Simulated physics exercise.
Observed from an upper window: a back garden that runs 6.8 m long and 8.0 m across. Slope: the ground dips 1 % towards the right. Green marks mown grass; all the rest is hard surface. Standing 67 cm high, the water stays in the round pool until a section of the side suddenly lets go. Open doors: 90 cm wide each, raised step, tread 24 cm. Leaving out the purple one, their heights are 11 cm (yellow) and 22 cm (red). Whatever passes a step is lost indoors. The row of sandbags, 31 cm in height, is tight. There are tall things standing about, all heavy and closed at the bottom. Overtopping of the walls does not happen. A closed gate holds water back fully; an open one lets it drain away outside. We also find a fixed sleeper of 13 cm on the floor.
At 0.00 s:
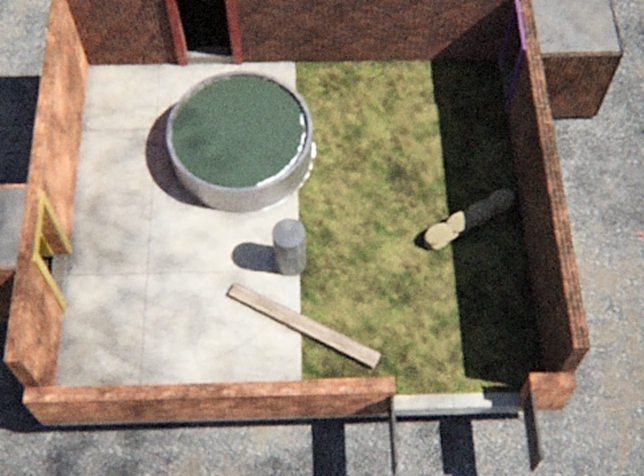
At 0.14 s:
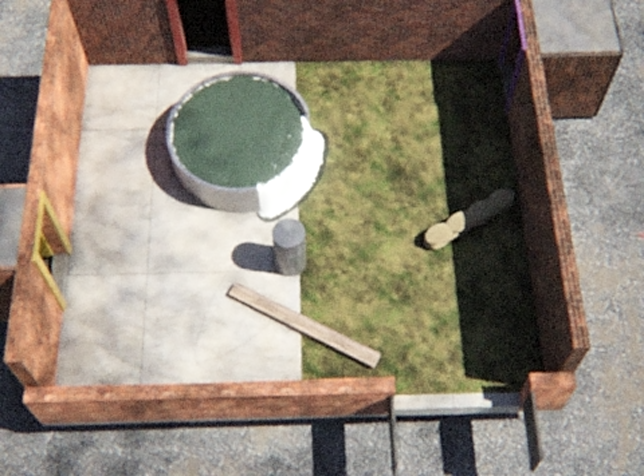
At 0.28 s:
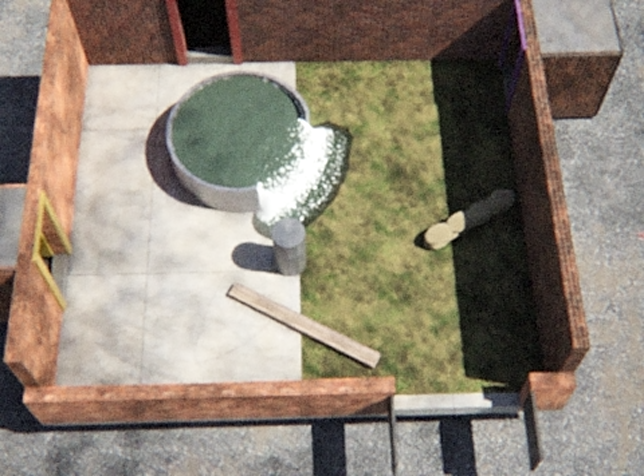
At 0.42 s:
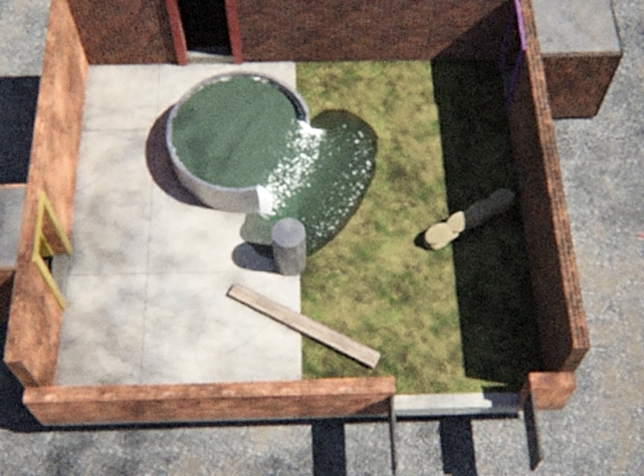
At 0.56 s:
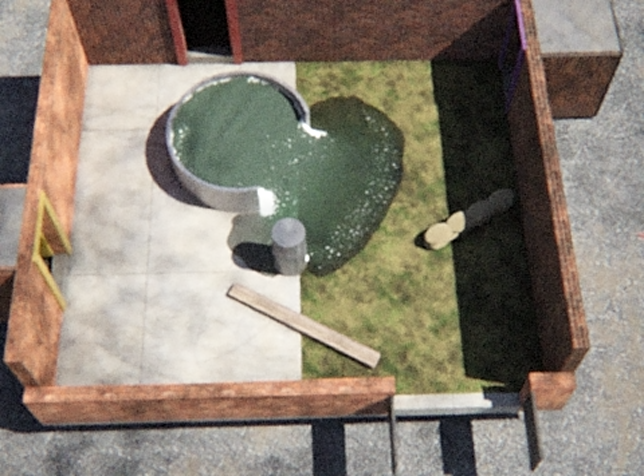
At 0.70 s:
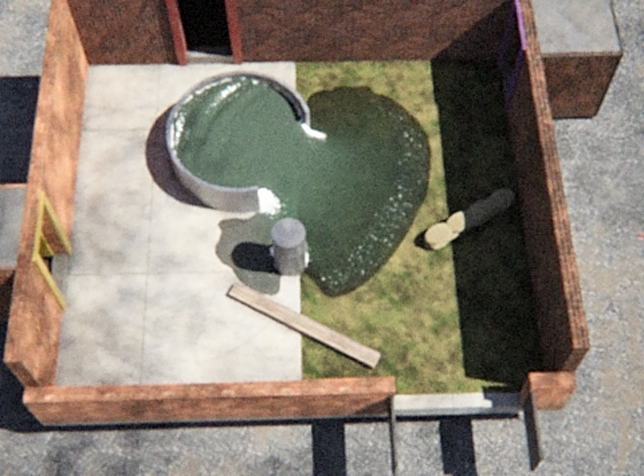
Round pool in a walled yard bursting open at its lower right side, green water pouring out and spreading across the grass.
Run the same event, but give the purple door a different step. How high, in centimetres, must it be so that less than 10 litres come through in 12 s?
It must be about 16 cm high.
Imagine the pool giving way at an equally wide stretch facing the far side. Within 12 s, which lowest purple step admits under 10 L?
Then the minimum is about 17 cm.
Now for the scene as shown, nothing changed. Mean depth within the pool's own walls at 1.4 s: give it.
Roughly 40 cm on average.
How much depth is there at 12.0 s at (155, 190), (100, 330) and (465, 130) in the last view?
Depths in order: 1 / 0 / 8 cm.
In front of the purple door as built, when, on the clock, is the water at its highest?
Around 5.0 seconds.
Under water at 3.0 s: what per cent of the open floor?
I'd say near 50 percent.
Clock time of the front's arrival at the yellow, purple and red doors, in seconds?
Arrival: Yellow not in the 12 s, purple 2.8 s, red 7.0 s.
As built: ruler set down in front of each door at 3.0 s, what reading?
The yellow door has 0 cm, the purple door 12 cm and the red door 0 cm.
After 1.4 s water covers 30 % of the floor, deepest (28 cm) near (306, 187); it has not reached the purple door.
After 3.0 s water covers 50 % of the floor, deepest (28 cm) near (513, 174); 12 cm at the purple door, 0 litres in over its 12 cm step.
After 12.0 s water covers 75 % of the floor, deepest (10 cm) near (499, 79); 10 cm at the purple door, 32 litres in over its 12 cm step.
At the purple door as built, the water arrived by 2.9 s and peaked near 18 cm at 5.0 s.
With a step of 14.5 cm, 15 litres would have come in within the 12 s; with 19.5 cm, 2 litres. So under 10 litres takes about 16 cm.
